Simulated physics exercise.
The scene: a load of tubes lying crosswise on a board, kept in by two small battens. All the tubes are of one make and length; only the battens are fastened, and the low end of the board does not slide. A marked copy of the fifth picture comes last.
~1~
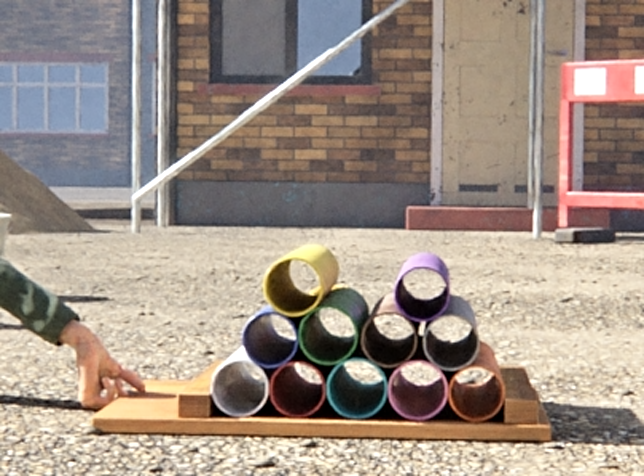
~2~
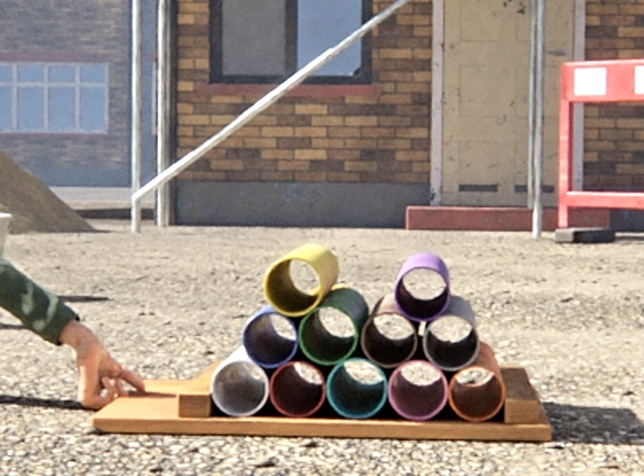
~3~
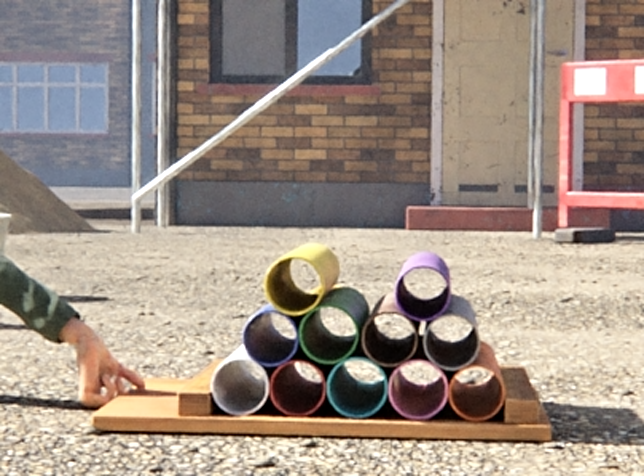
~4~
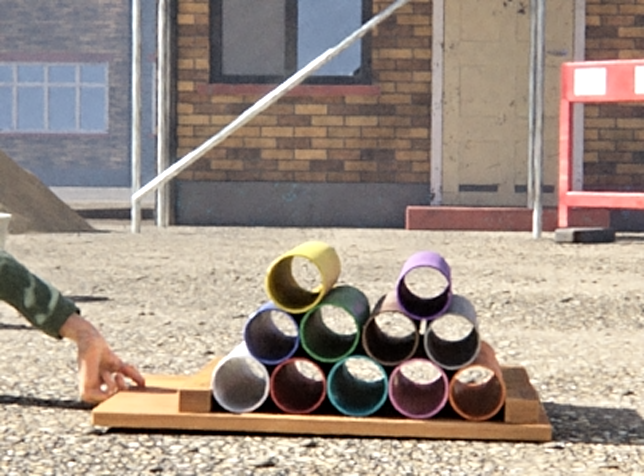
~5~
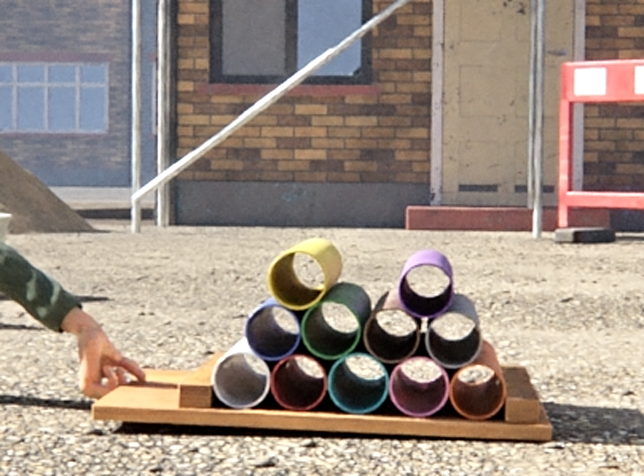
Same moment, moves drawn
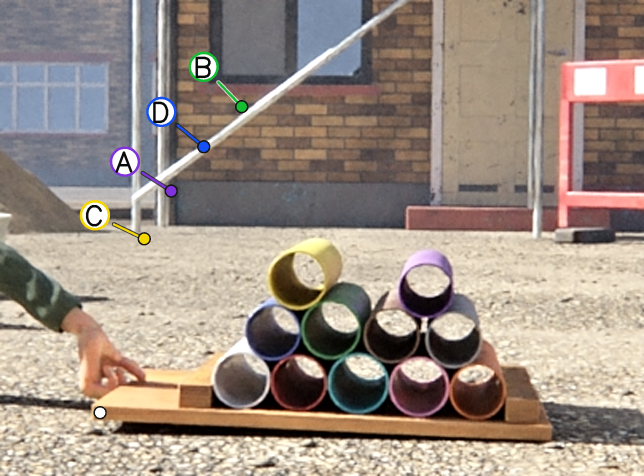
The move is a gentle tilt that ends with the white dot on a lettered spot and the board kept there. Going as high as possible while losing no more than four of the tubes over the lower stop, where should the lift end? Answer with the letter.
It can be raised to C.
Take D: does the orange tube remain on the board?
Yes, with D.
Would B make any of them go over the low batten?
Yes, at B.
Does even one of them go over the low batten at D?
Yes.
On the marked copy, A at (171, 191); B at (242, 107); C at (144, 239); D at (204, 146); the white dot at (100, 413).
With C. Early on, board at 16°.
Further on, board at 25°.
At the end, board at 25°, none over the low batten.
As for the rest, A six over the low batten; B six over the low batten; D six over the low batten.
